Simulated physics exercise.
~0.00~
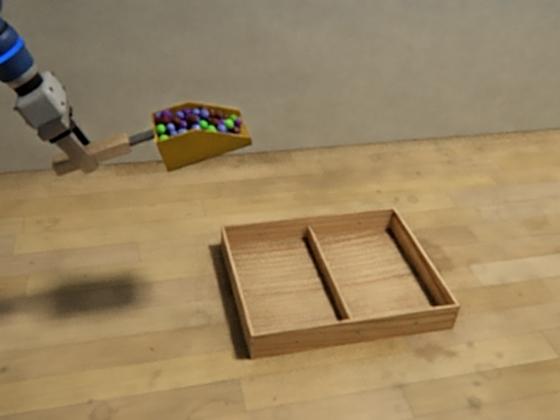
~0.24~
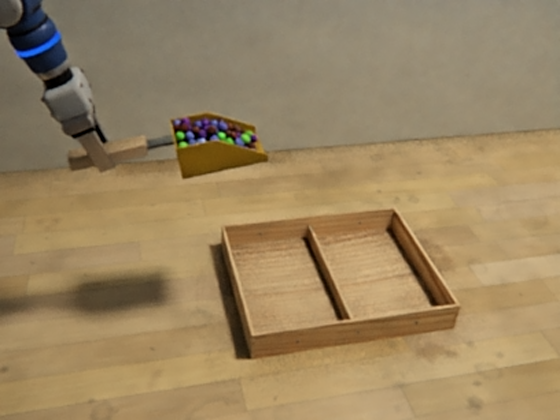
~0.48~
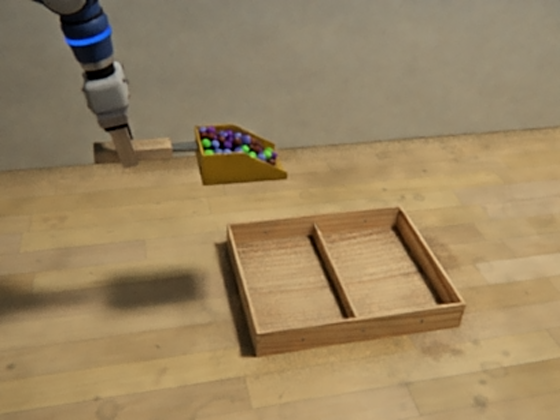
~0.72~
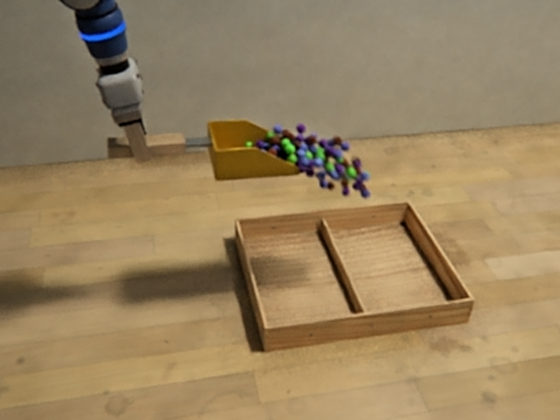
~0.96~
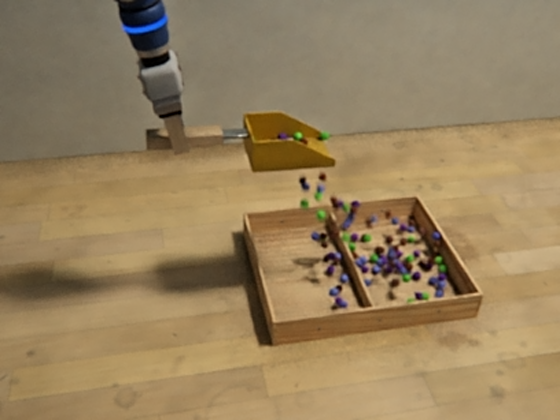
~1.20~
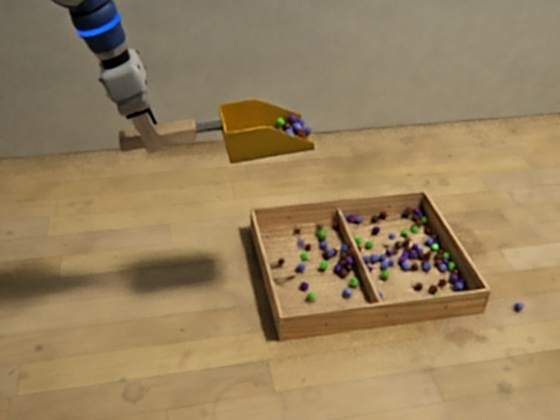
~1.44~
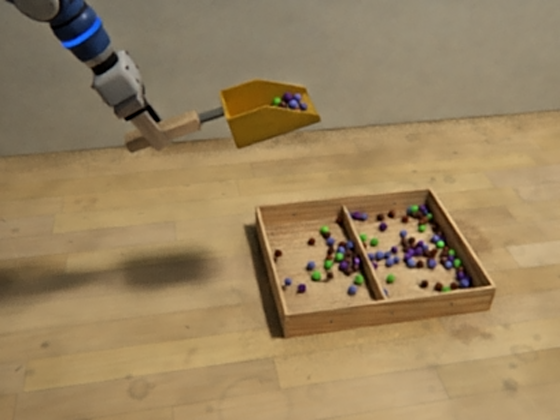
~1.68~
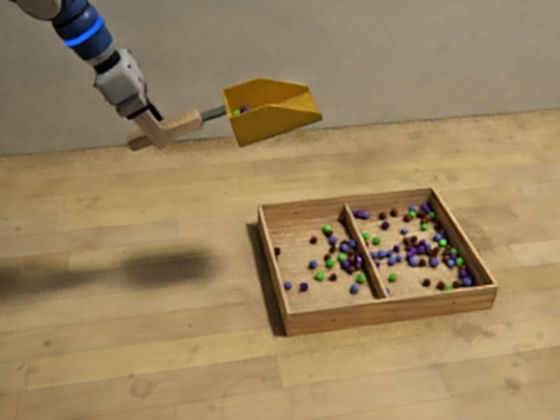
At first, a robot arm holds a yellow scoop full of small round sweets, purple, green and dark, up and to the left of a wooden tray with a cross wall. The arm carries the scoop right and slightly down, levelling it until its open front faces the tray. The sweets then shoot forward off the scoop in a stream and scatter into both parts. The scoop draws back left and tips backward, keeping a few sweets inside. Finally it stops, with more sweets in the far part than the near one, and one stray lands outside the tray.
